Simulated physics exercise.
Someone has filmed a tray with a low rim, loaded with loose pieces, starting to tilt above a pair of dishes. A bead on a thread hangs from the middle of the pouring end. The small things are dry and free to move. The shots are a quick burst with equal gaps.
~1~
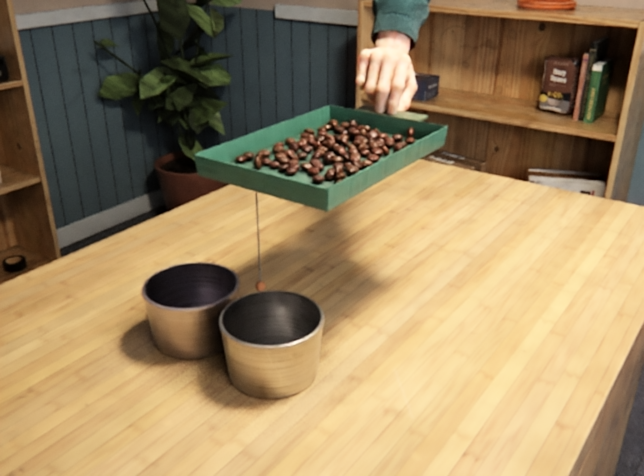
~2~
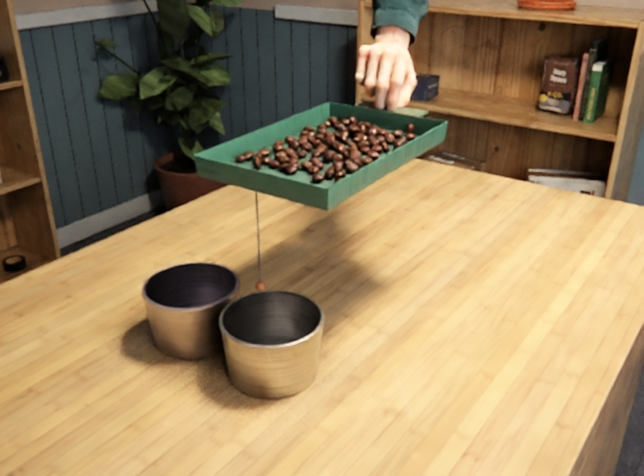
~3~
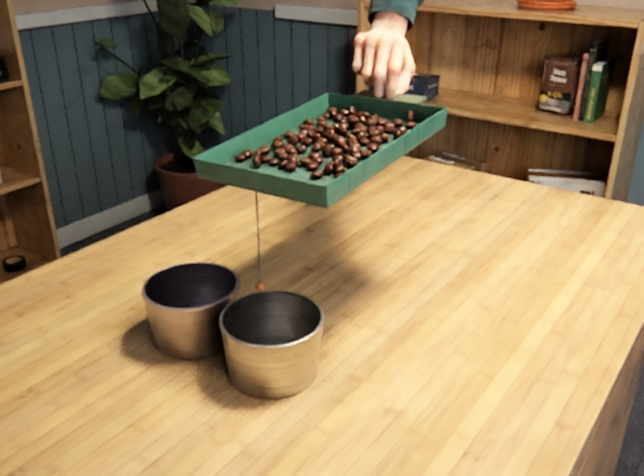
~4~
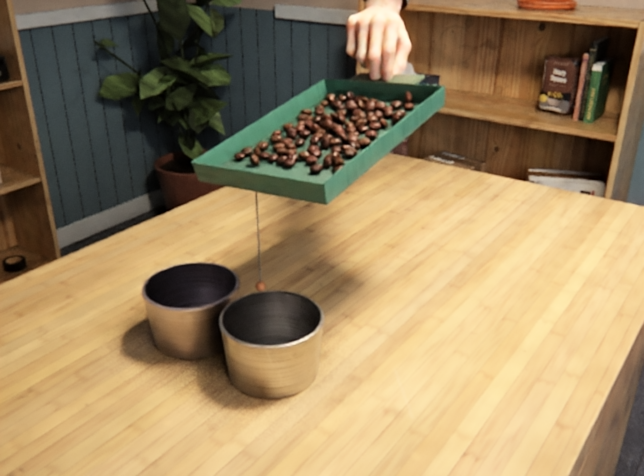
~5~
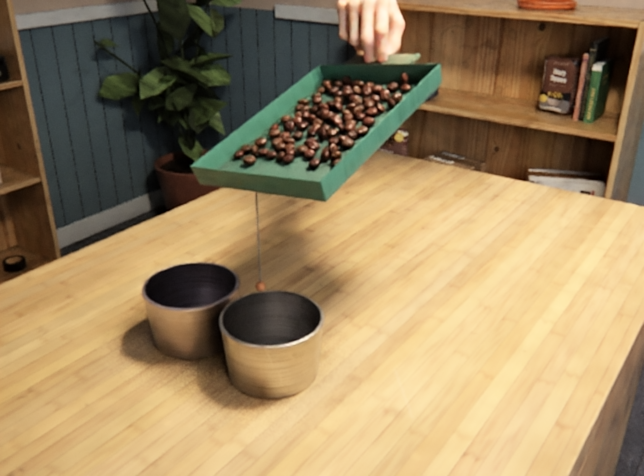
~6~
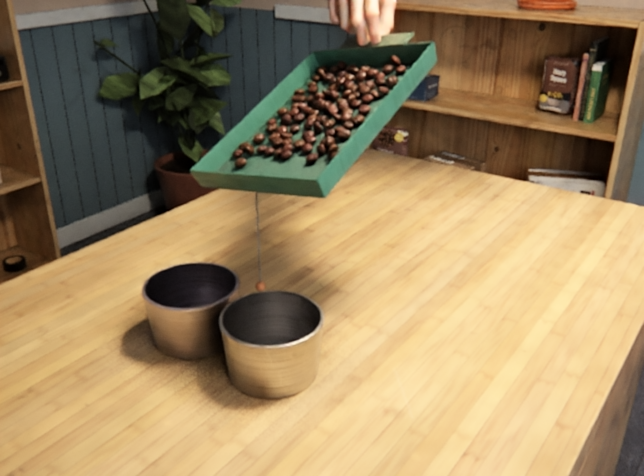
In the video, a hand holds a green tray of loose, shiny brown pieces above two metallic dishes on a wooden table, then raises the far end, gradually tilting the tray toward the near end, where a thread hangs.
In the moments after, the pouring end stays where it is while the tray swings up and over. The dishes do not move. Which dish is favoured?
The left-hand one ends fuller.
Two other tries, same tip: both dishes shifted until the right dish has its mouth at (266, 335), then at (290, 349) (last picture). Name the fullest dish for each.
First the left one, then the left dish.
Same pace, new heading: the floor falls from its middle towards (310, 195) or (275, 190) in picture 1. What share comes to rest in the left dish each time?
Near 0 % and 10 %.
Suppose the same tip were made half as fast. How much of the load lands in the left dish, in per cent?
Near 90 %.
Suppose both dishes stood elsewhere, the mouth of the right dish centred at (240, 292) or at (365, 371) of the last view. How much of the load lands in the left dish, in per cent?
The first gives 10 %, the second 0 %.
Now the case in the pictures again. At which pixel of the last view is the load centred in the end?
Around (193, 331).
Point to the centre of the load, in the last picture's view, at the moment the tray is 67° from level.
Near (228, 157).
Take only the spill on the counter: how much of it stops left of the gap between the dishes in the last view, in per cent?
About 90 per cent.
Just after the last frame, tray tipped steeply; almost all on the tray; just a few in the air.
A moment on, tray tipped past a quarter turn; roughly a quarter on the tray; just a few in the right dish; roughly half in the left dish; about a tenth outside both; about a tenth in the air.
Further on, tray tipped past a quarter turn; just a few in the right dish; the larger part in the left dish; about a tenth outside both; just a few in the air.
When it is over, tray tipped past a quarter turn; just a few in the right dish; the larger part in the left dish; about a tenth outside both.
